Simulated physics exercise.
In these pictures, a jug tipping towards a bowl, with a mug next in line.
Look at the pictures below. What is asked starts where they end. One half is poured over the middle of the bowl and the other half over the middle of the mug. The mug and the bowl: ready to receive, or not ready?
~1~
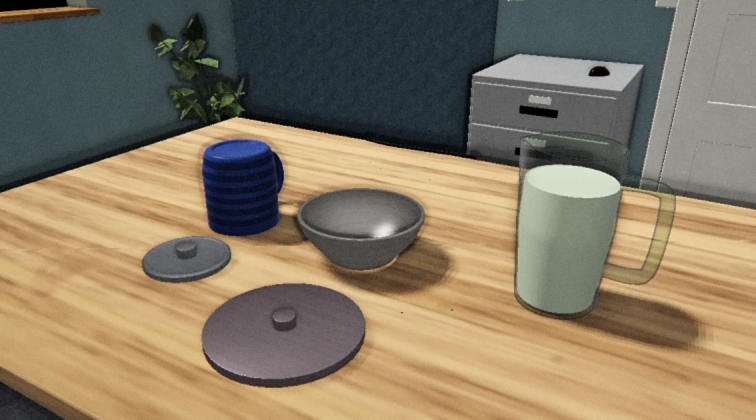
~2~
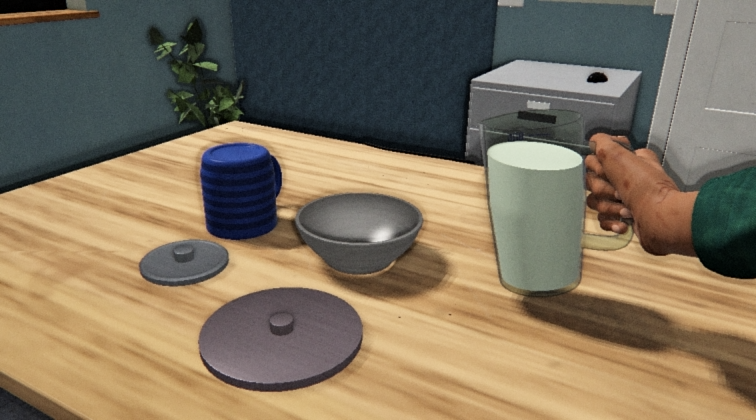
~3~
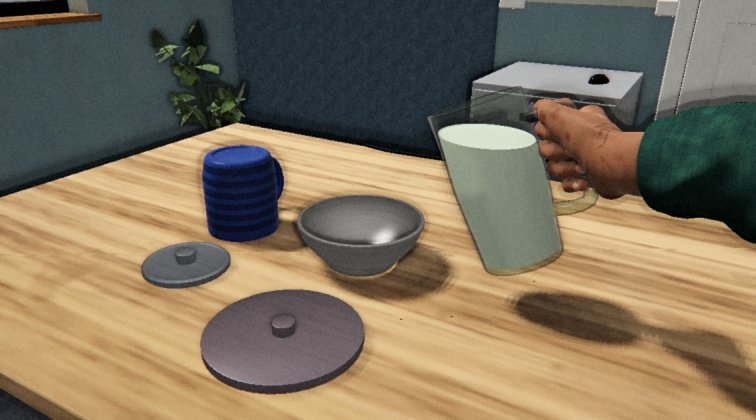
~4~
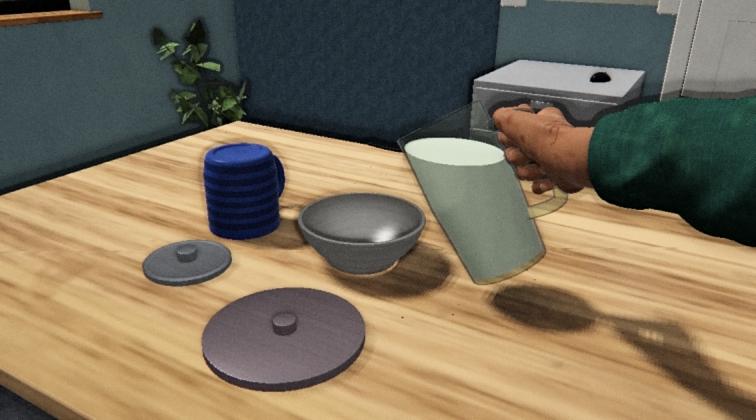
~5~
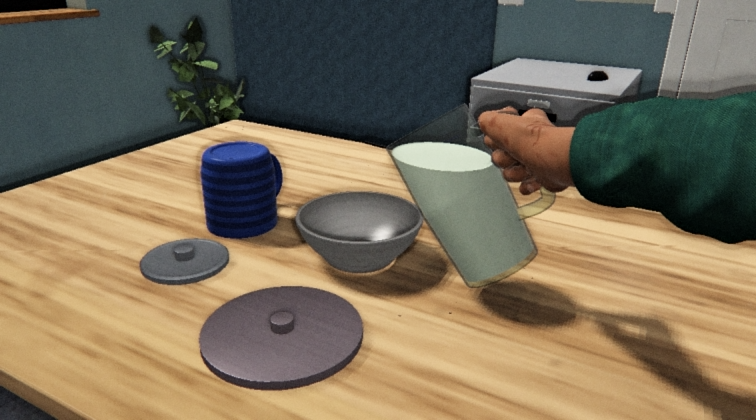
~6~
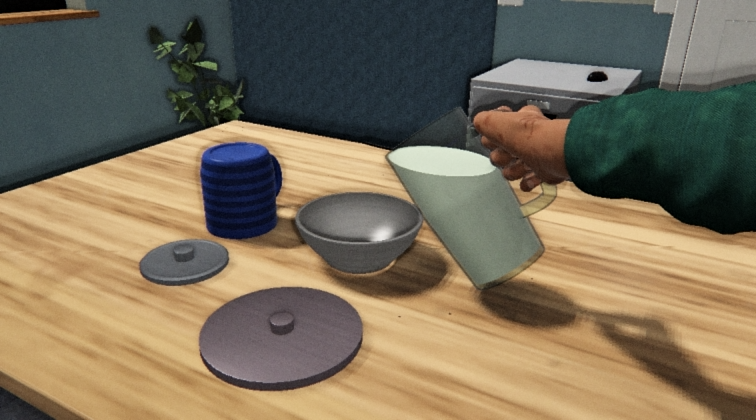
In order: The mug will fail to trap any of it; the bowl will trap it.
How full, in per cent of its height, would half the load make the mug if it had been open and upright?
My estimate is 65 %.
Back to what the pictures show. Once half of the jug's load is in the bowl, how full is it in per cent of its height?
Level at the end: Close to 75 %.
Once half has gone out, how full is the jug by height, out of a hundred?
40 per cent, roughly.
Shortly, the milk goes into the bowl.
Then, it runs off the upturned base of the mug.
At the finish, the bowl has its share inside; the mug is empty, in a puddle.
